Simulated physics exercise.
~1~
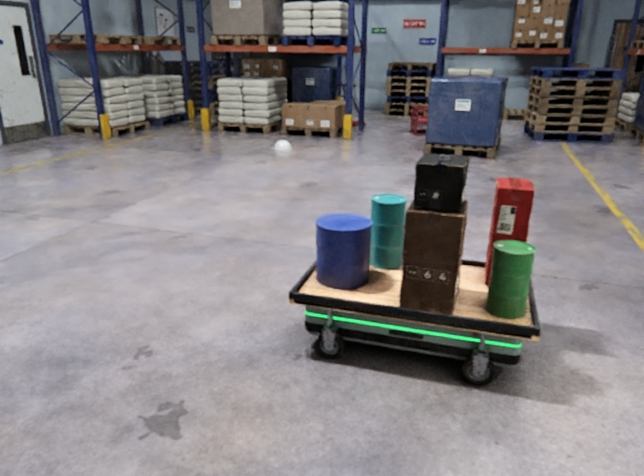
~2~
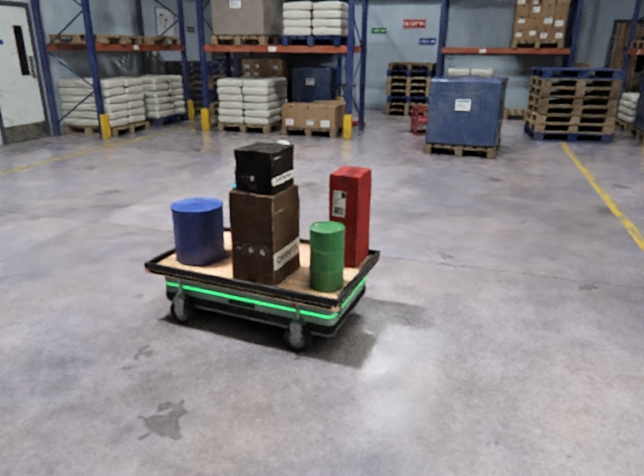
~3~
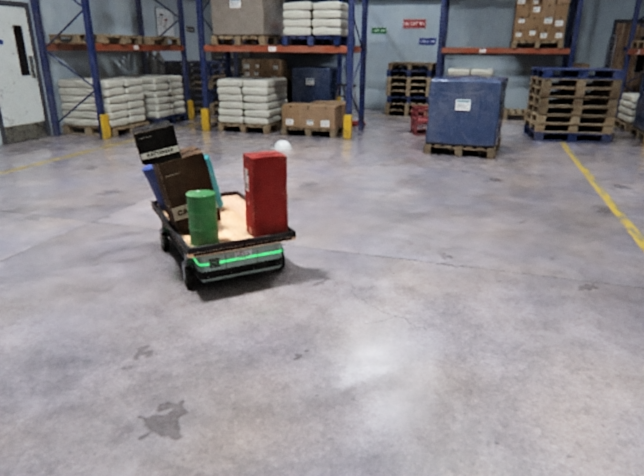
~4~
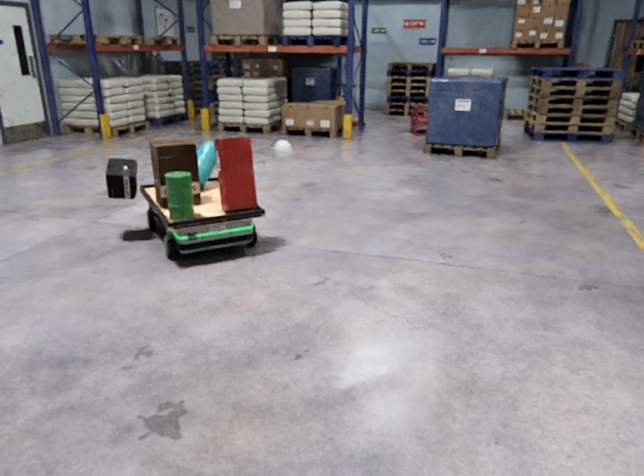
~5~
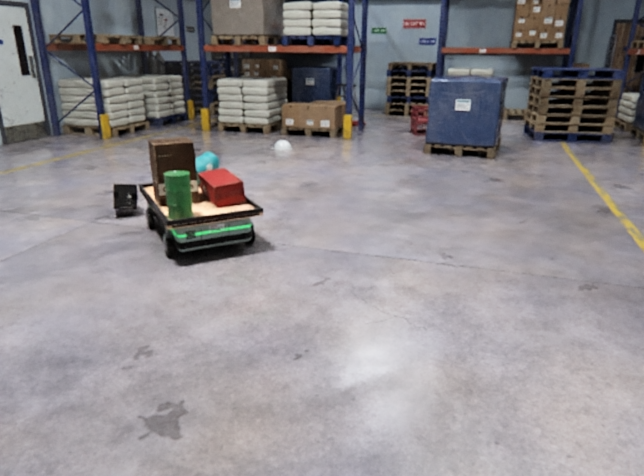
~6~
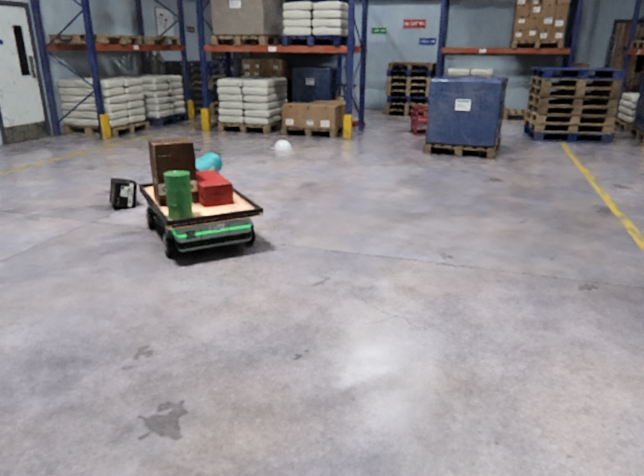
A flat cart with a green light strip stands right of centre on a grey warehouse floor, seen from slightly above, with racks and pallets behind. It carries a blue drum, a turquoise canister, a brown box topped by a black parcel, a red box and a green canister. The cart rolls left, then turns away towards the back. The brown box leans and the black parcel falls off the left side. As the cart stops, the red box tips over and the turquoise canister topples. The brown box and green canister stay upright, the parcel rests on the floor, and the blue drum is out of sight.
